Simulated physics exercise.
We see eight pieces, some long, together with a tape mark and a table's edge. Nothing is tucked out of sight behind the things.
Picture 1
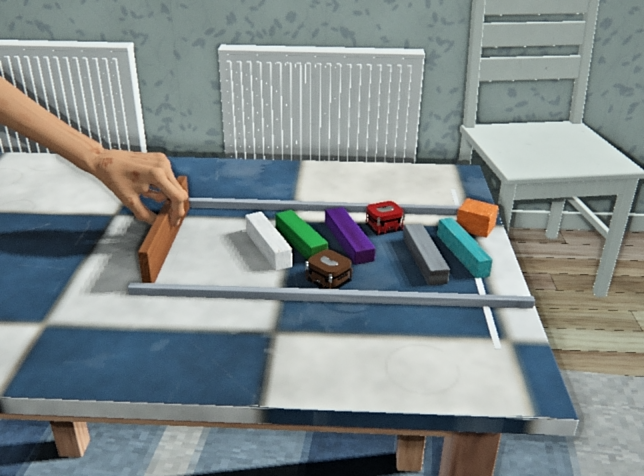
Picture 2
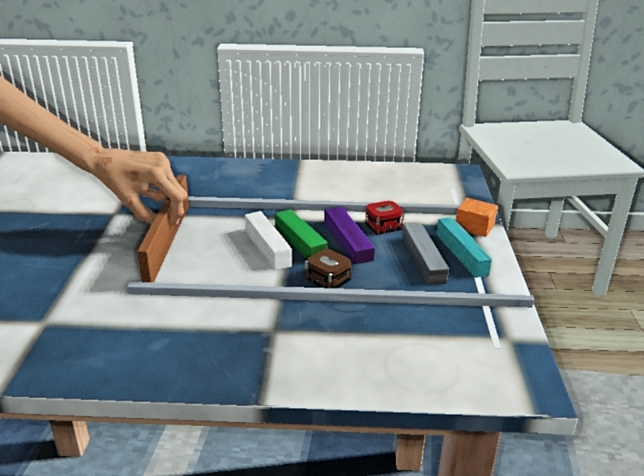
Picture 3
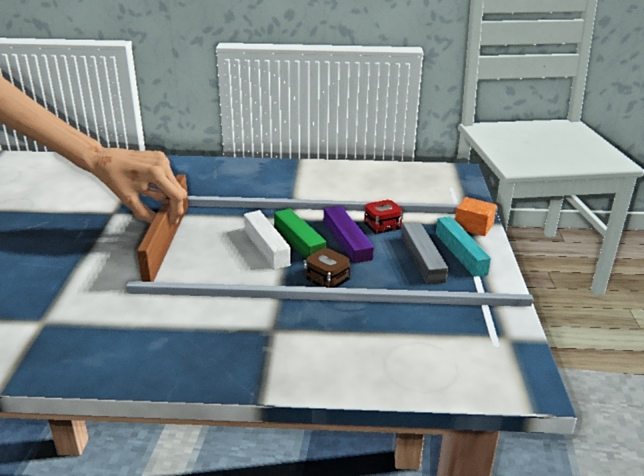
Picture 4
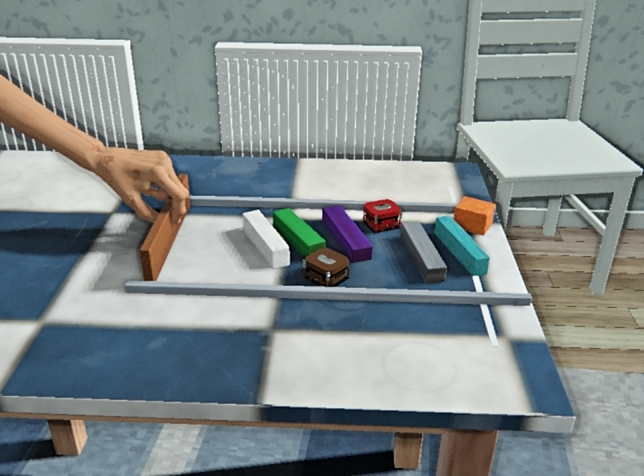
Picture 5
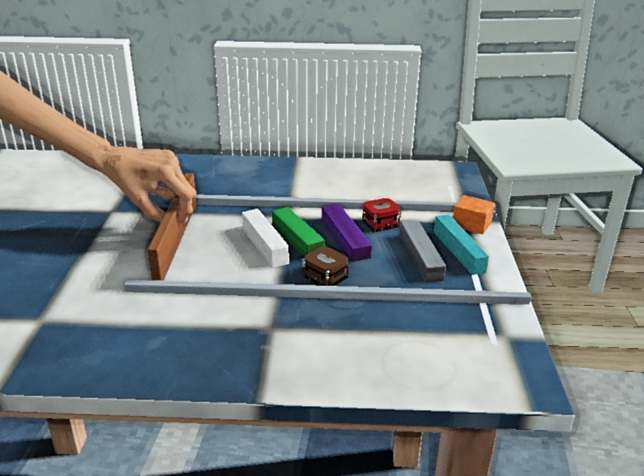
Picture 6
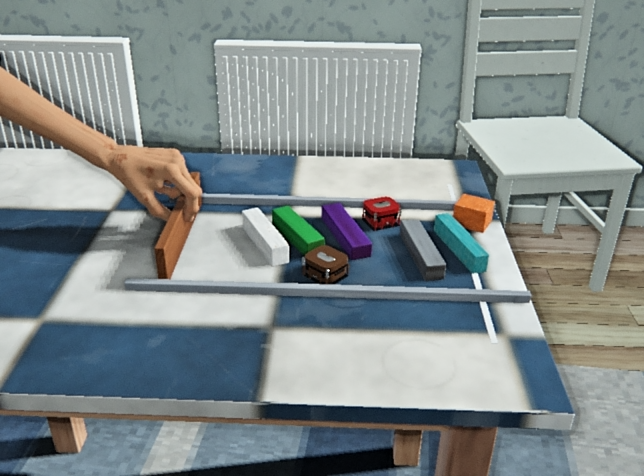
In the video, a hand holds an upright brown board at the left of two grey rails on a checkered table, then slides it slightly right toward colored blocks and two small cases, which stay still.
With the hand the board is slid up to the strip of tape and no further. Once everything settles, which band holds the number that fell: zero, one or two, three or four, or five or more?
I predict the tally of drops will be no fewer than five.
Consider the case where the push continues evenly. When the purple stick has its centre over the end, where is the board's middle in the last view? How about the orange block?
(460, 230) and then (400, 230), give or take.
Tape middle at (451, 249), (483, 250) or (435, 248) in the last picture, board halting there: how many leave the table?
Taken one after another, the numbers are 4, 5 and 2.
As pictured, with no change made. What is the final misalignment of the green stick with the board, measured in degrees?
Roughly 0°.
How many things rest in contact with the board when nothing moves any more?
In total, 2.
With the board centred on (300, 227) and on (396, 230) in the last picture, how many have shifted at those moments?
The count is 4 at the first point and 8 at the second.
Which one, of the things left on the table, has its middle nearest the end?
Green stick.
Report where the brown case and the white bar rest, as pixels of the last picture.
Okay, so first (495, 278), and next (478, 243).
A little later, none off yet; orange block at rest near (473, 213); turquoise bar at rest near (460, 242); grey stick at rest near (422, 249).
Next, none off yet; orange block moving near (478, 213); turquoise bar shifted a little near (474, 243); grey stick shifted a little near (443, 249).
When it is over, the number that fall off is five or more; down, purple stick, red case, grey stick, turquoise bar and orange block.
